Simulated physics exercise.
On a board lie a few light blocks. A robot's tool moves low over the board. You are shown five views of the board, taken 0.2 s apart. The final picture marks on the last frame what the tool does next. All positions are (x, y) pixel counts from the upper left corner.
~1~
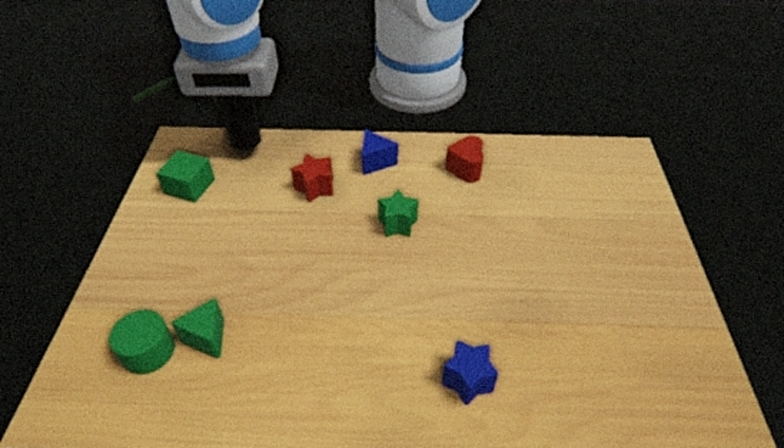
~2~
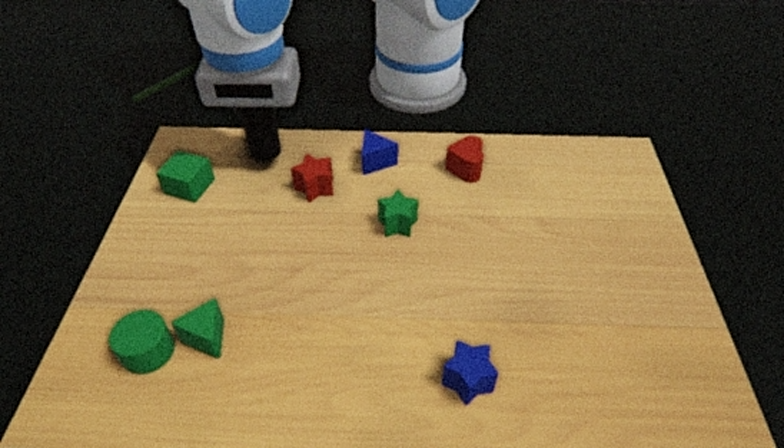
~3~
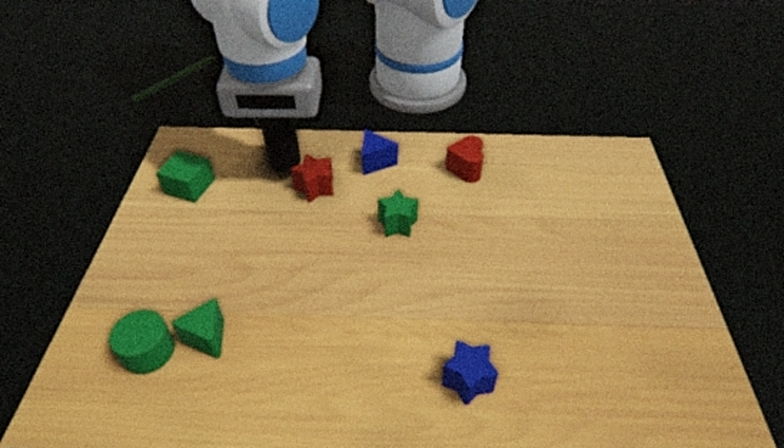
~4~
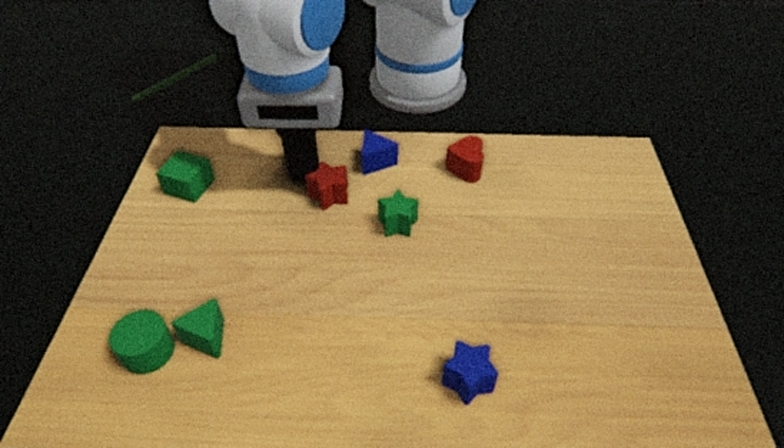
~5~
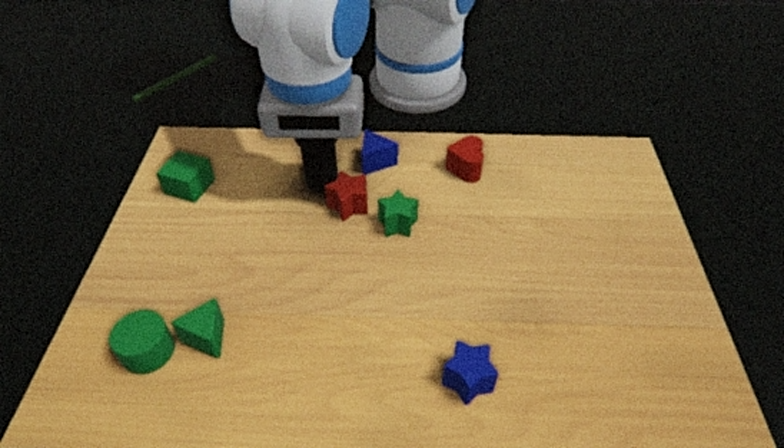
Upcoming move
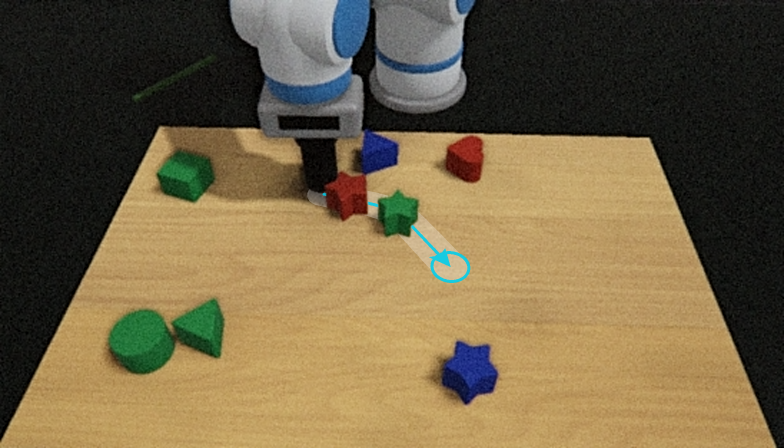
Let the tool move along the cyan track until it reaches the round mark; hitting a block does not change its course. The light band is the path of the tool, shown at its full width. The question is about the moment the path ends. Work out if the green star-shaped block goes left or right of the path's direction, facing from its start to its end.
Out to the right.
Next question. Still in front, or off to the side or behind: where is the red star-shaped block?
Pushed ahead.
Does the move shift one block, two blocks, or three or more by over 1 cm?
Two.
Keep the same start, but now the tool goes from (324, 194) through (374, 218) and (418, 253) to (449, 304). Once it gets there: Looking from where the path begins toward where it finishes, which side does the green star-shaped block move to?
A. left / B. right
My answer is option A.
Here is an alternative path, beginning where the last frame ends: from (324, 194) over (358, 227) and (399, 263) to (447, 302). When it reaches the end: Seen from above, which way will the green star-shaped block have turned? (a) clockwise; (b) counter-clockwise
b.
The line goes from (324, 194) through (374, 205) and (416, 230) to (450, 267).
On the path given first. One third of the way, tool (374, 192); red star-shaped block (400, 198); green star-shaped block (425, 217).
Two thirds of the way, tool (416, 218); red star-shaped block (445, 224); green star-shaped block (465, 248), turned 30° clockwise.
At the end, tool (452, 255); red star-shaped block (485, 261); blue triangular piece unmoved; green star-shaped block (512, 285), turned 20° clockwise.
